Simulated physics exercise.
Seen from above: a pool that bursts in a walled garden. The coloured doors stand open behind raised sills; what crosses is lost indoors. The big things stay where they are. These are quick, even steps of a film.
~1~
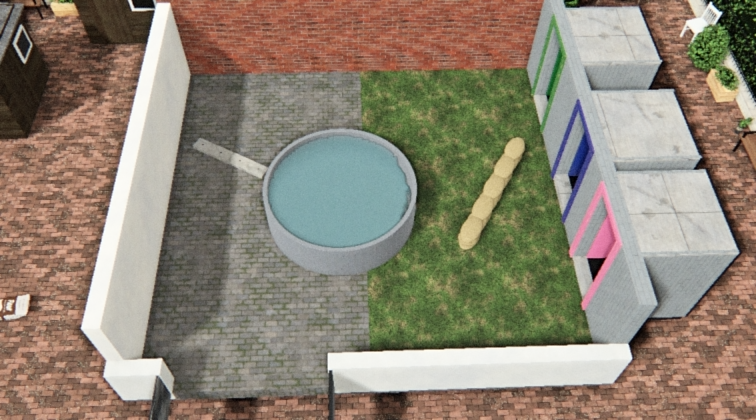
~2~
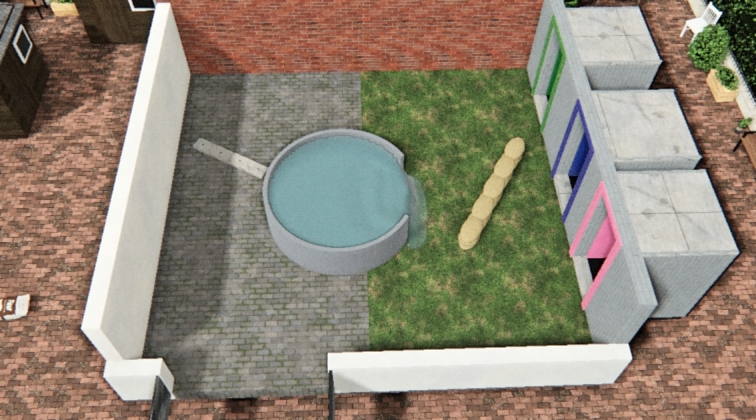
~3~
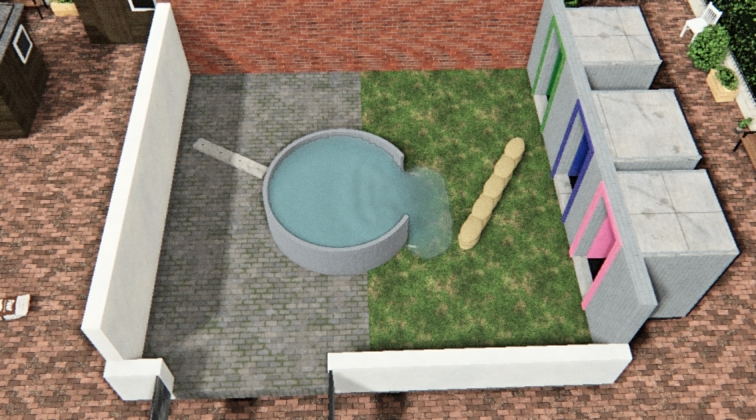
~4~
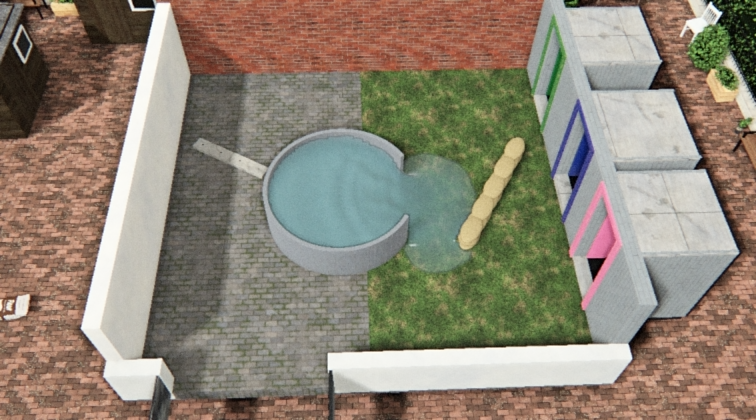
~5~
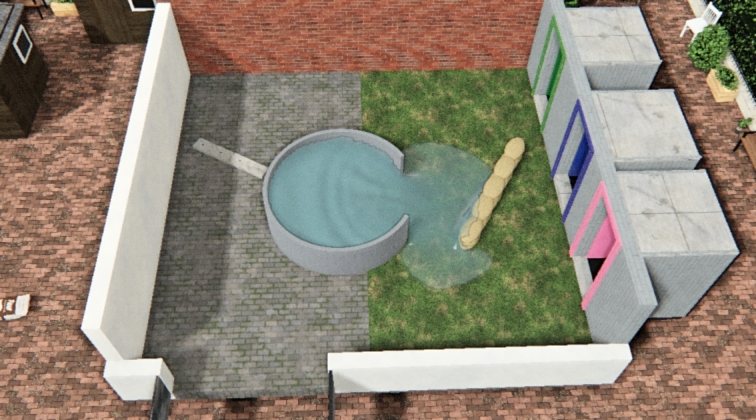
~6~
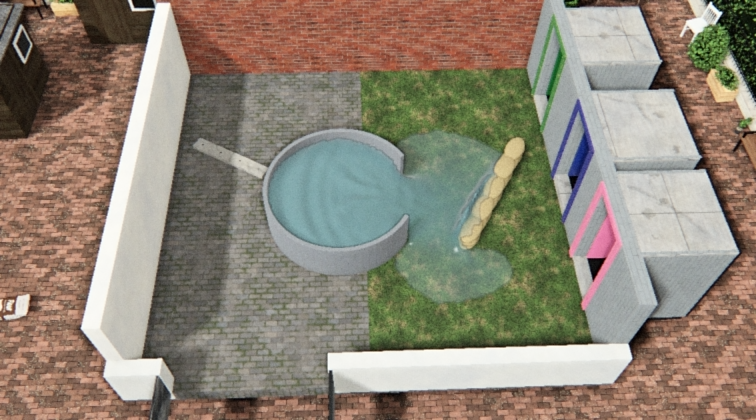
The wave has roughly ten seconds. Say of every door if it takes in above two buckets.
One by one: The pink door takes more than that; the blue door stays under that; the green door takes more than that.
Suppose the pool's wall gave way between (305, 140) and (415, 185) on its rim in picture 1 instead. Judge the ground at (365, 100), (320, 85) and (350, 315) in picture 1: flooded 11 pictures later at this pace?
In that order: Under water, under water, dry.
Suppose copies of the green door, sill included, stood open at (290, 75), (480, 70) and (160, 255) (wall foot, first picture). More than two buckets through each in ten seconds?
As listed: Lets less in, lets more in, is under.
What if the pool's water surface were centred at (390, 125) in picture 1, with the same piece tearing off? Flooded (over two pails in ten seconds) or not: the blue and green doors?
My reading: Blue door stays under, green door goes over.
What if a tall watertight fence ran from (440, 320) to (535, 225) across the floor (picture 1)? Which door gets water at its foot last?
That is the door marked pink.
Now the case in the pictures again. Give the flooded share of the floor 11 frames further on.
About 40 per cent.
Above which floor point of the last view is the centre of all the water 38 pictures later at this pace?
Roughly at (413, 182).
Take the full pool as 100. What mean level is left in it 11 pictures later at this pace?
About 52 per cent.
A moment on, water covers 20 % of the floor; the pink door not reached, the blue door not reached, the green door not reached.
Next, water covers 40 % of the floor; the pink door not reached, the blue door wet at the sill, nothing in, the green door under two buckets in.
Then, water covers 50 % of the floor; the pink door wet at the sill, nothing in, the blue door wet at the sill, nothing in, the green door over two buckets in.
Later, water covers 80 % of the floor; the pink door under two buckets in, the blue door wet at the sill, nothing in, the green door far over two buckets in.
In the end, water covers 95 % of the floor; the pink door over two buckets in, the blue door wet at the sill, nothing in, the green door far over two buckets in.
